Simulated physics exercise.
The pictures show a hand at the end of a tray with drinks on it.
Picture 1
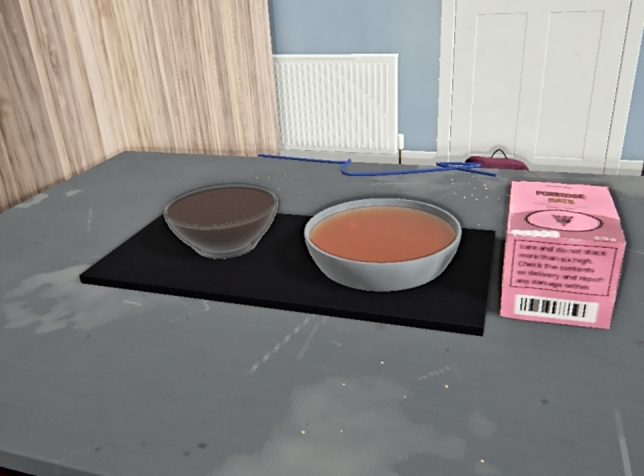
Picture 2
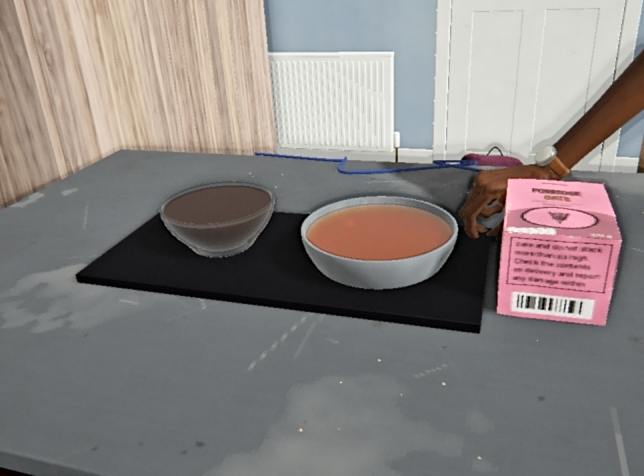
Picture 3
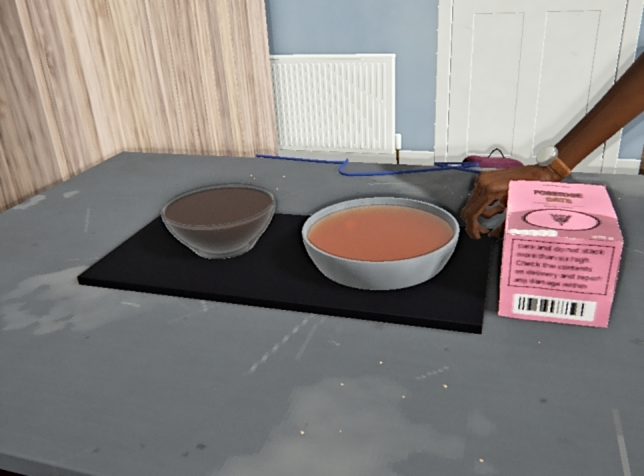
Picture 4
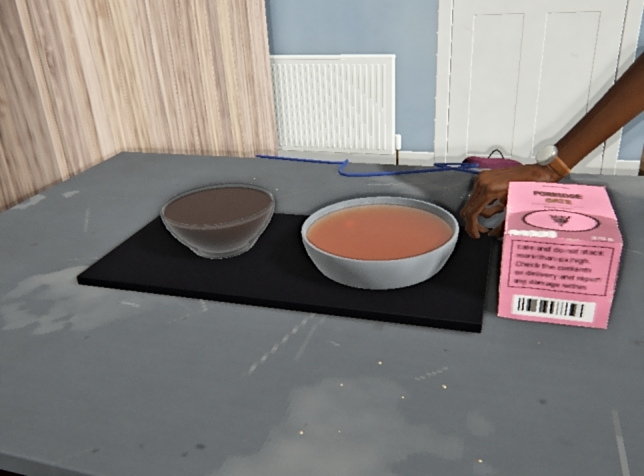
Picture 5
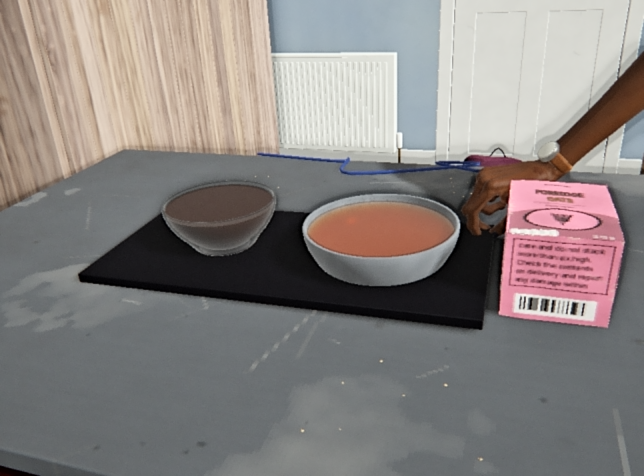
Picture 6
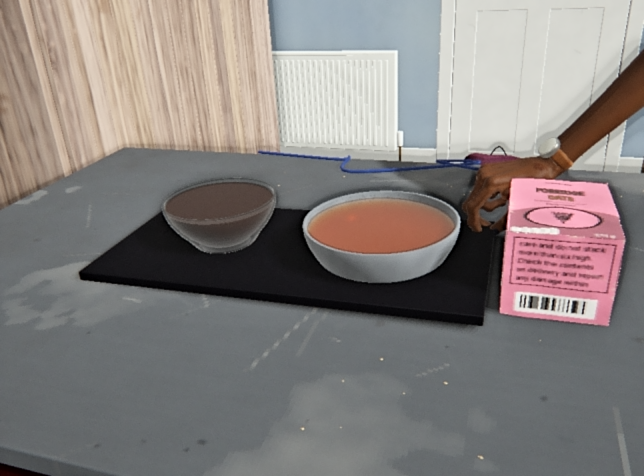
On a scuffed grey tabletop, a glass bowl of dark brown liquid and a wider pale dish of orange liquid sit on a black tray beside a pink packet. A hand reaches in from the right and takes the tray's end behind the packet, then the tray barely moves.
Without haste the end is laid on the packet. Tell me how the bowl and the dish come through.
The bowl loses some and the dish loses some.
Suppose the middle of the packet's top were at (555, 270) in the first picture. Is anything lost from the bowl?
My call: Copes.
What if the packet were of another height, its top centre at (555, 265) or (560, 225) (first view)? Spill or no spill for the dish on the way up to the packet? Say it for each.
In turn: Copes, spills.
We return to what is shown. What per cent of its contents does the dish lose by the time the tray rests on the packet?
Near 40 in a hundred.
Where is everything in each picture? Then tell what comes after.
In the first frame, the tray lies flat; bowl (224, 222) nearly full; dish (382, 242) about three quarters full; packet (559, 283).
In the second frame, a hand takes the end of the tray; bowl nearly full, surface at (218, 206); dish about three quarters full, surface at (378, 232).
In the third frame, the end has come up a little; bowl (222, 222) nearly full; dish (380, 241) about three quarters full.
In the fourth frame, slope near 0°; bowl nearly full, surface at (219, 208); dish about three quarters full, surface at (379, 233); packet (556, 283).
In the fifth frame, the tray slopes by about 1°; bowl (222, 219) nearly full; dish (381, 237) about three quarters full.
In the sixth frame, the end is rising; bowl nearly full, surface at (220, 202); dish about three quarters full, surface at (381, 227); packet (558, 280).
Soon after, the tray slopes by about 7°; bowl, nothing has left it; dish, nothing has left it.
Later, the tray slopes by about 14°; bowl, some has gone over its rim; dish, some has gone over its rim.
In the end, the tray slopes by about 13°, resting on the packet; bowl, some has gone over its rim; dish, some has gone over its rim.
